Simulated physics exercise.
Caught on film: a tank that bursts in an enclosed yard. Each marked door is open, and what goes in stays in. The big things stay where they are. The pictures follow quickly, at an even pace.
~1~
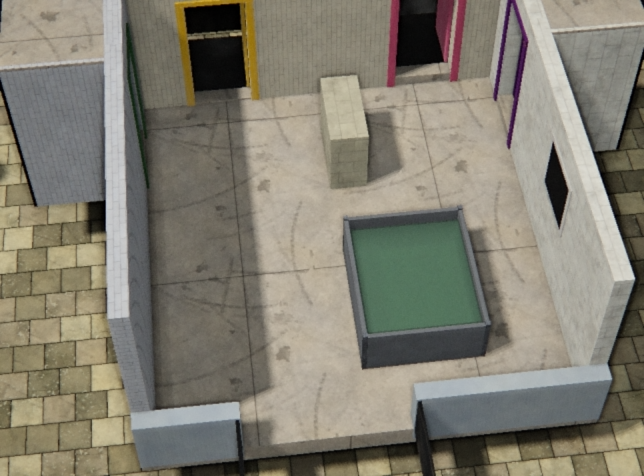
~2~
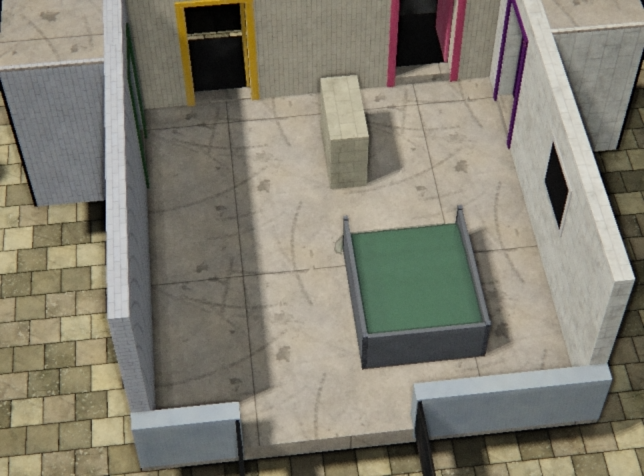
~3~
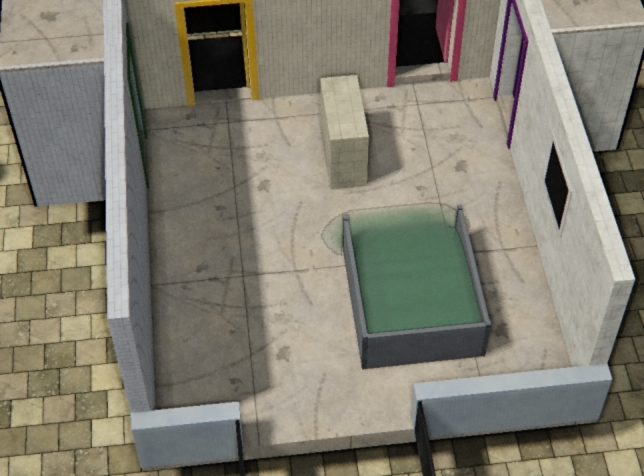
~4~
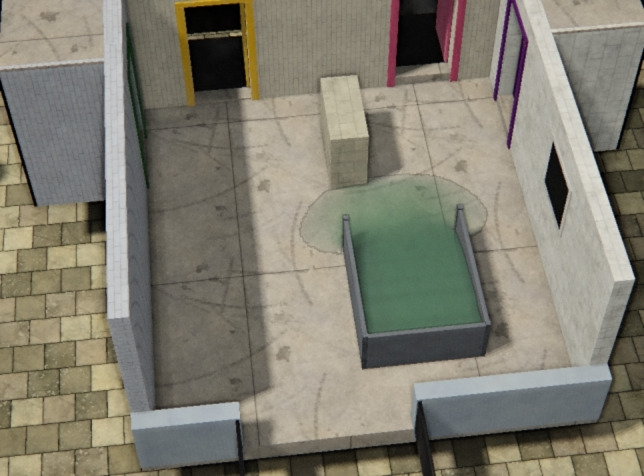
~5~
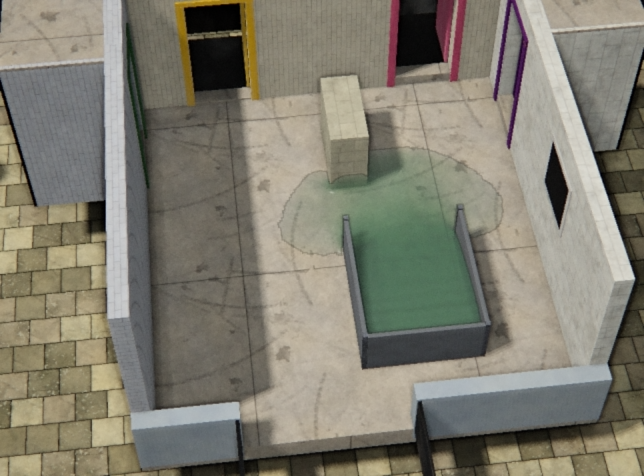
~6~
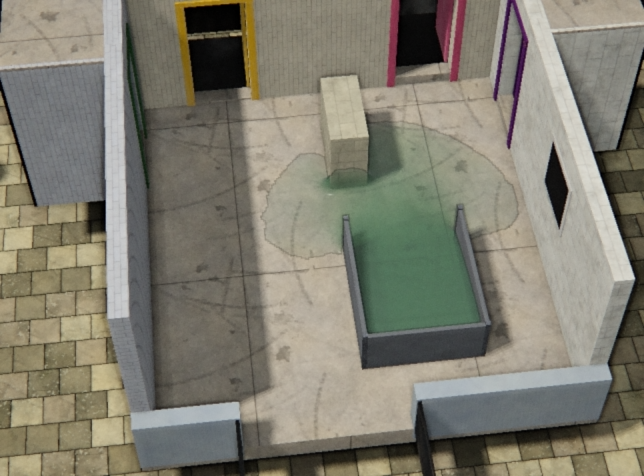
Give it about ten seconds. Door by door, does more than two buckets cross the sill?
One by one: The green door holds within the limit; the yellow door floods; the purple door floods; the pink door floods.
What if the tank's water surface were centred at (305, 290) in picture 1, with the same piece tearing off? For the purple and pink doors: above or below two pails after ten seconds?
Then: The purple door holds, the pink door lets less in.
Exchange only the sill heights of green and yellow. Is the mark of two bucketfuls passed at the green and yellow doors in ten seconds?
The green one lets more in; the yellow one holds.
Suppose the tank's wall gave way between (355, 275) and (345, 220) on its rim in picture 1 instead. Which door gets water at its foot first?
I say the green-painted one.
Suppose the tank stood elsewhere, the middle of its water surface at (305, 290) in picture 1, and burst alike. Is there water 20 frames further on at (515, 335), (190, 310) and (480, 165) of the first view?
As listed: Free of water, not flooded, under water.
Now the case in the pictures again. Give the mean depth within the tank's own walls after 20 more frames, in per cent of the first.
Near 16 in a hundred.
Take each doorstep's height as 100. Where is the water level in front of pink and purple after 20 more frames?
In turn 110 and 130 per cent.
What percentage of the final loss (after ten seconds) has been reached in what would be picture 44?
Near 50 in a hundred.
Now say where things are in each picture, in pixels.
In the first frame, the water tank at (414, 273) is whole and still.
In the second frame, the front is at (339, 250), out from the gap on the water tank's far side.
In the third frame, water pours out on the water tank's far side and has run to (332, 228).
In the fourth frame, the front is at (327, 196), out from the gap on the water tank's far side.
In the fifth frame, water pours out on the water tank's far side and has run to (415, 151).
In the sixth frame, water pours out on the water tank's far side and has run to (405, 126).
A moment on, water covers 35 % of the floor; the green door not reached, the yellow door not reached, the purple door wet at the sill, nothing in, the pink door under two buckets in.
Next, water covers 50 % of the floor; the green door wet at the sill, nothing in, the yellow door under two buckets in, the purple door wet at the sill, nothing in, the pink door over two buckets in.
Then, water covers 55 % of the floor; the green door wet at the sill, nothing in, the yellow door under two buckets in, the purple door over two buckets in, the pink door over two buckets in.
Later, water covers 80 % of the floor; the green door wet at the sill, nothing in, the yellow door over two buckets in, the purple door over two buckets in, the pink door far over two buckets in.
In the end, water covers 95 % of the floor; the green door wet at the sill, nothing in, the yellow door far over two buckets in, the purple door over two buckets in, the pink door far over two buckets in.
